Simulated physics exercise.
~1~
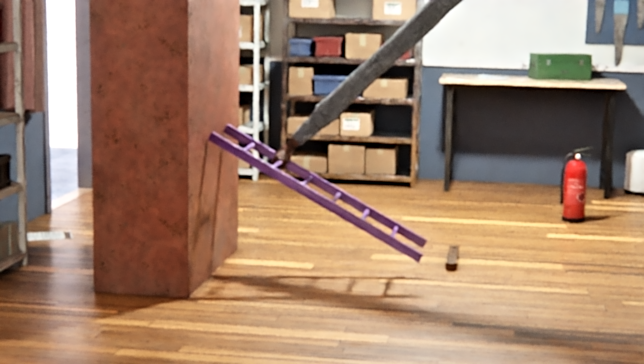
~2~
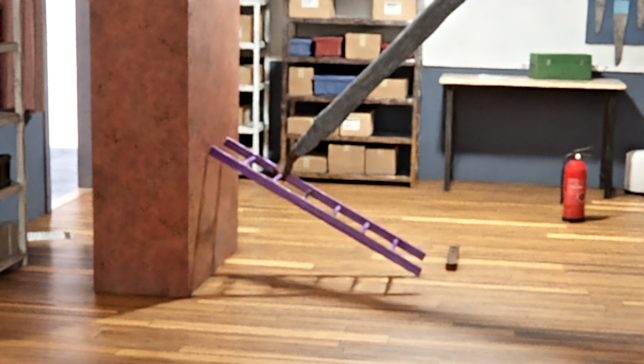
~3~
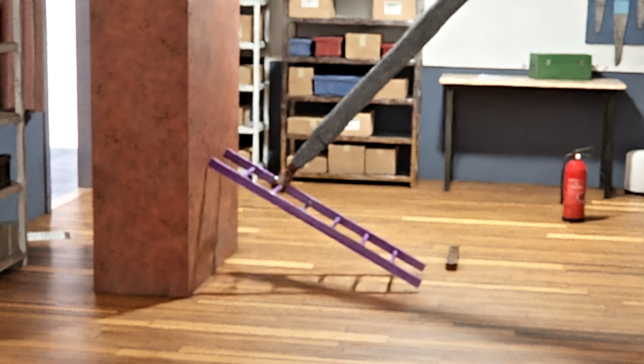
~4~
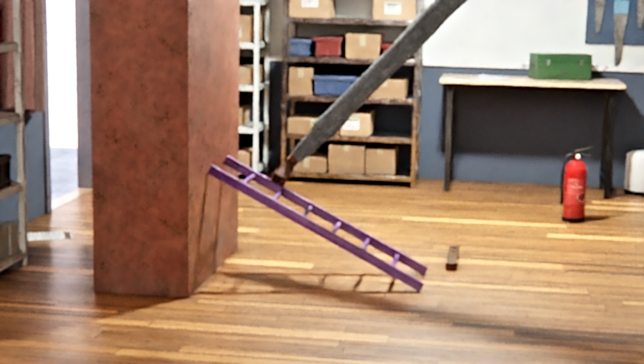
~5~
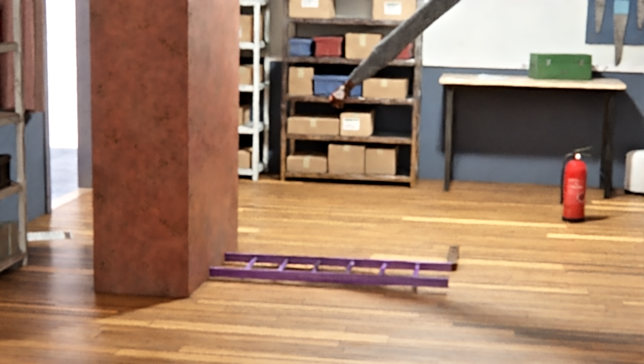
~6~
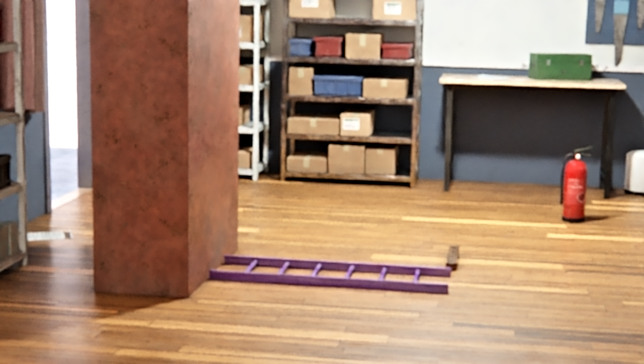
A purple ladder-like gate leaning on a pillar slips down flat as a dark arm withdraws.
